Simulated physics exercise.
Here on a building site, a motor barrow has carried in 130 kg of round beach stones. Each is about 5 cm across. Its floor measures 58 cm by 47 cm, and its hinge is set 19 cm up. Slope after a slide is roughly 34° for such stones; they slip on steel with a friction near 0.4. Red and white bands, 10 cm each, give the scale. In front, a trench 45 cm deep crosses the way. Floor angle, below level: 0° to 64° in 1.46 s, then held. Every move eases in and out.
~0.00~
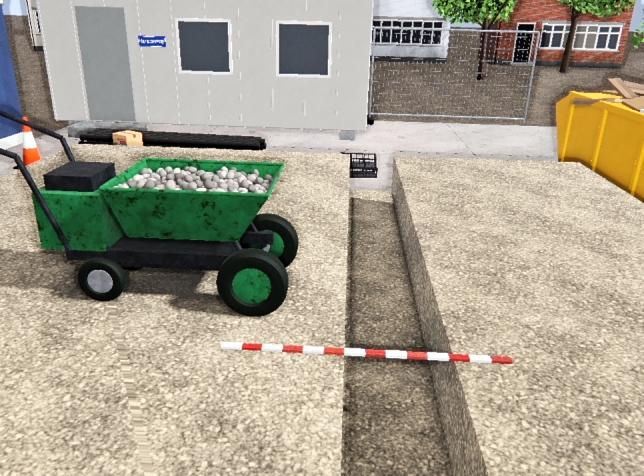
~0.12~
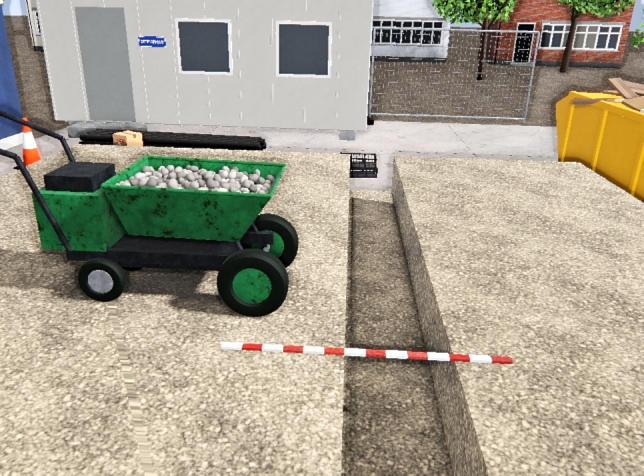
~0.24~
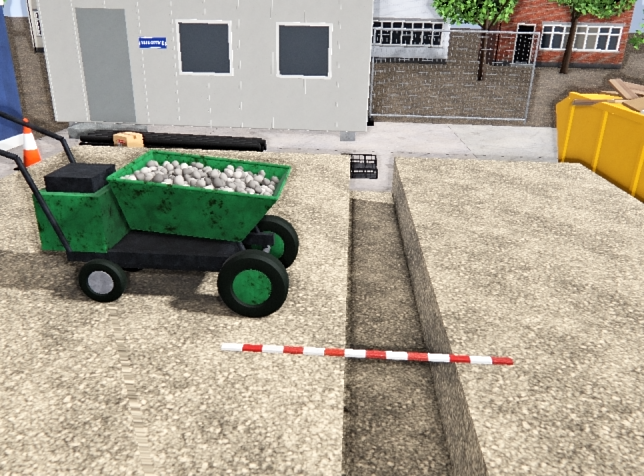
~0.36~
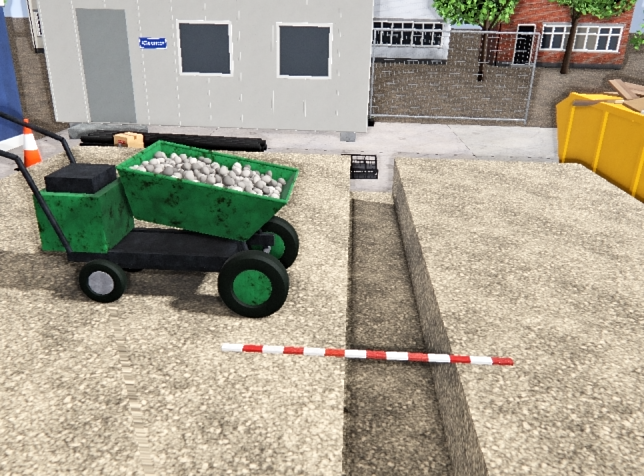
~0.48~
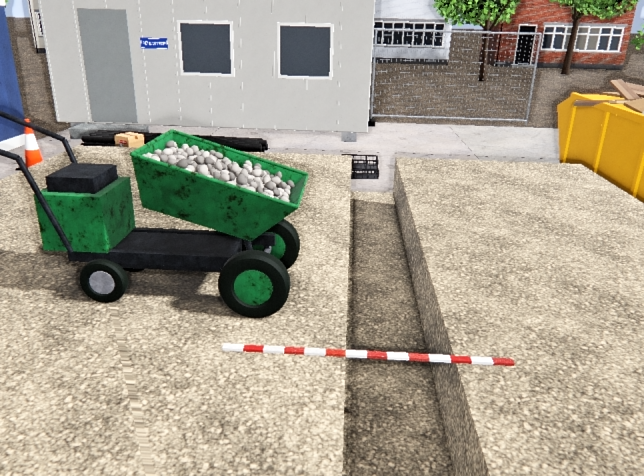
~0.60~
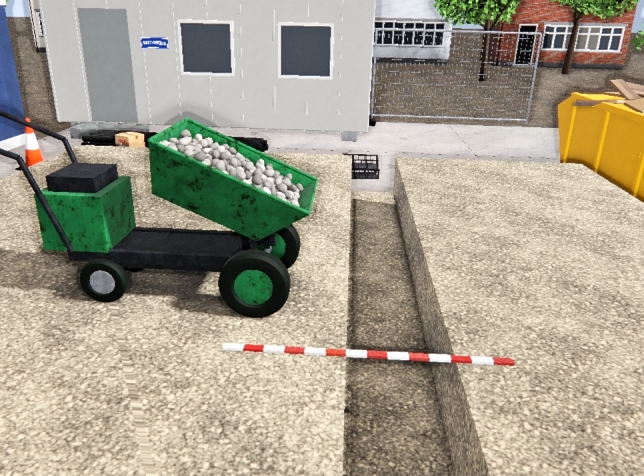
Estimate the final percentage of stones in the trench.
I would say 94 percent.
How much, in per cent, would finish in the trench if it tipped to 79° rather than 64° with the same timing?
About 100 per cent would end up in the trench.
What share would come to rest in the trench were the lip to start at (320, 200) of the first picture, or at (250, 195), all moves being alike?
Near 70 per cent from the first place, 95 from the second.
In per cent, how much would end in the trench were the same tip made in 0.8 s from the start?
Then roughly 90 percent.
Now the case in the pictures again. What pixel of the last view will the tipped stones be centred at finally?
I'd point to around (391, 355).
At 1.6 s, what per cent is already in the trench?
By that moment, roughly 45 per cent of the load.
After 1.1 s the floor is at 54°; 100 % in the skip; the foremost stones are at (351, 234).
After 1.6 s the floor is at 64°; 57 % in the skip, 43 % in the trench; the foremost stones are at (430, 350).
After 1.9 s the floor is at 64°; 32 % in the skip, 68 % in the trench; the foremost stones are at (428, 352).
After 3.9 s the floor is at 64°; 6 % in the skip, 94 % in the trench; the foremost stones are at (427, 349).
